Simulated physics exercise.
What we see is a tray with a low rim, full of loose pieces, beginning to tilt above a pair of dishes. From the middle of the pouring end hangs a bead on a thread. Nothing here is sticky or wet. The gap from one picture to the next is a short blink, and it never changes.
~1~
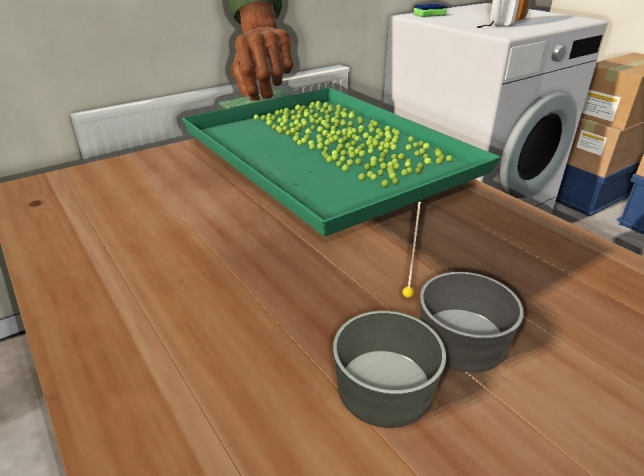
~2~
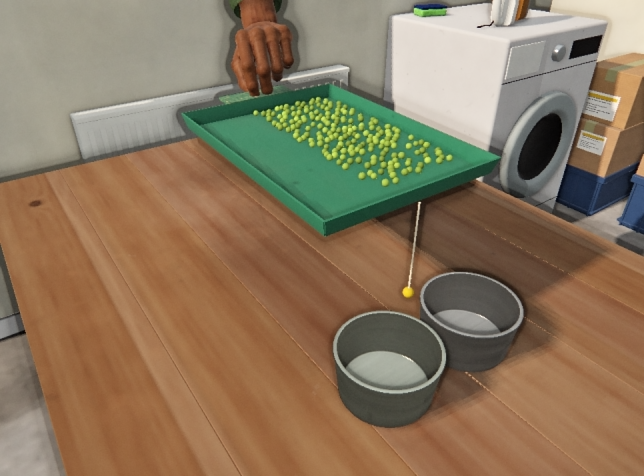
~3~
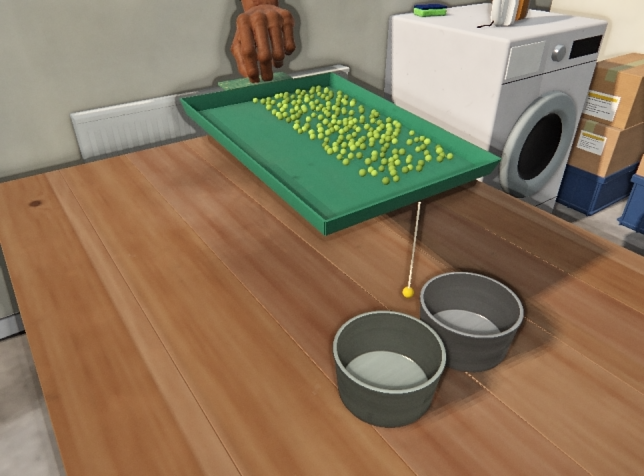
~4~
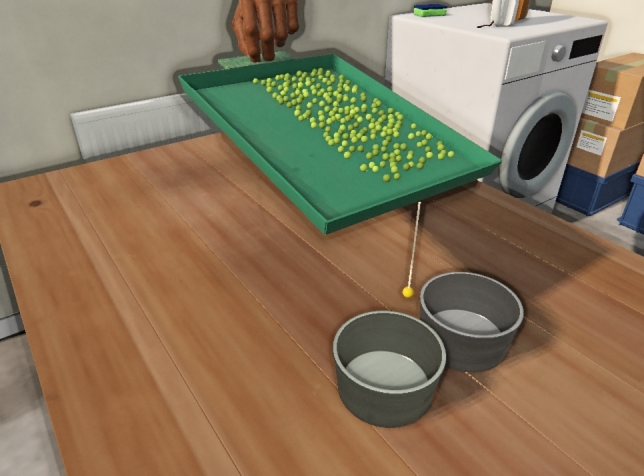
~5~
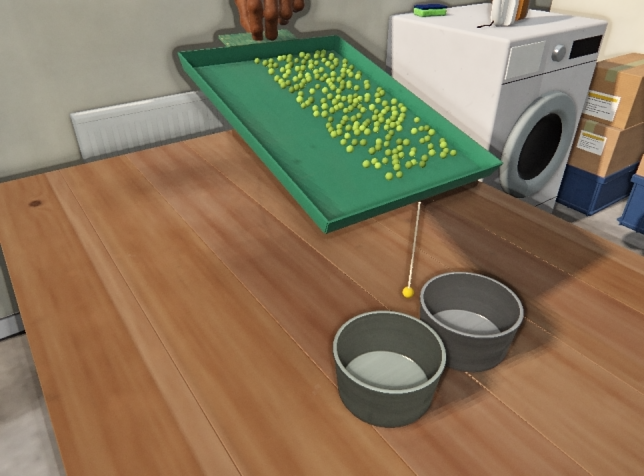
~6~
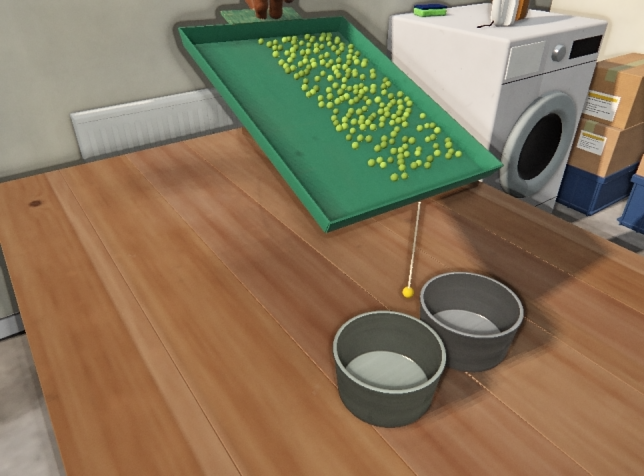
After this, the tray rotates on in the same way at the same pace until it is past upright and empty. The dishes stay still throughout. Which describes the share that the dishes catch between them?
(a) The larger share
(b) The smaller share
The larger share.
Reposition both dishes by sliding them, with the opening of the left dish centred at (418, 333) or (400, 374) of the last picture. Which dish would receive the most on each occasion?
First try, the rightmost dish; second try, the rightmost dish.
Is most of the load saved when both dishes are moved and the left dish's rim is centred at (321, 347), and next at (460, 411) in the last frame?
Taking the tries in order: A minor share, followed by a minor share.
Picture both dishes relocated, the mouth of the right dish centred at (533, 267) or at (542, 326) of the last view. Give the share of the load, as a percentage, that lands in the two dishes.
Respectively 70 % and 20 %.
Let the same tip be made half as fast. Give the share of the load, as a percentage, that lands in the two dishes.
I'd expect near 90 per cent.
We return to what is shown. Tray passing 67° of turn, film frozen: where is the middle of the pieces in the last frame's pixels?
The middle of the pieces lands at roughly (464, 184).
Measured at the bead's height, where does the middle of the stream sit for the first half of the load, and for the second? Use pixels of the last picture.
Near (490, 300) to start, and near (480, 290) afterwards.
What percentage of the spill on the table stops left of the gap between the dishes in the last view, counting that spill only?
That would be roughly 0 per cent.
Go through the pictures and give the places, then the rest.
The first picture shows corners of the pouring end at (325, 217) and (493, 156), level; middle of the load at (345, 134), dried peas; left dish at (425, 400); right dish at (506, 346); bead on its thread at (408, 292).
The second picture shows corners of the pouring end at (325, 217) and (494, 157), level; middle of the load at (345, 132).
The third picture shows corners of the pouring end at (326, 217) and (494, 158), tipped barely, level across its low end; middle of the load at (346, 124).
The fourth picture shows corners of the pouring end at (328, 217) and (495, 159), tipped a little, level across its low end; middle of the load at (347, 113).
The fifth picture shows corners of the pouring end at (330, 217) and (496, 161), tipped clearly, level across its low end; middle of the load at (350, 101).
The sixth picture shows corners of the pouring end at (331, 217) and (497, 163), tipped clearly, level across its low end; middle of the load at (356, 92), about a quarter on the move; left dish at (425, 400); right dish at (506, 346).
Soon after the last picture, tray tipped steeply; about two thirds on the tray; a stray few in the right dish; a stray few outside both; about a quarter in the air.
A little later, tray tipped past a quarter turn; a small part on the tray; a stray few in the left dish; about a third in the right dish; about a quarter outside both; about a quarter in the air.
Later still, tray tipped past a quarter turn; a small part in the left dish; about two thirds in the right dish; about a quarter outside both.
At rest, tray tipped past a quarter turn; a small part in the left dish; about two thirds in the right dish; about a quarter outside both.
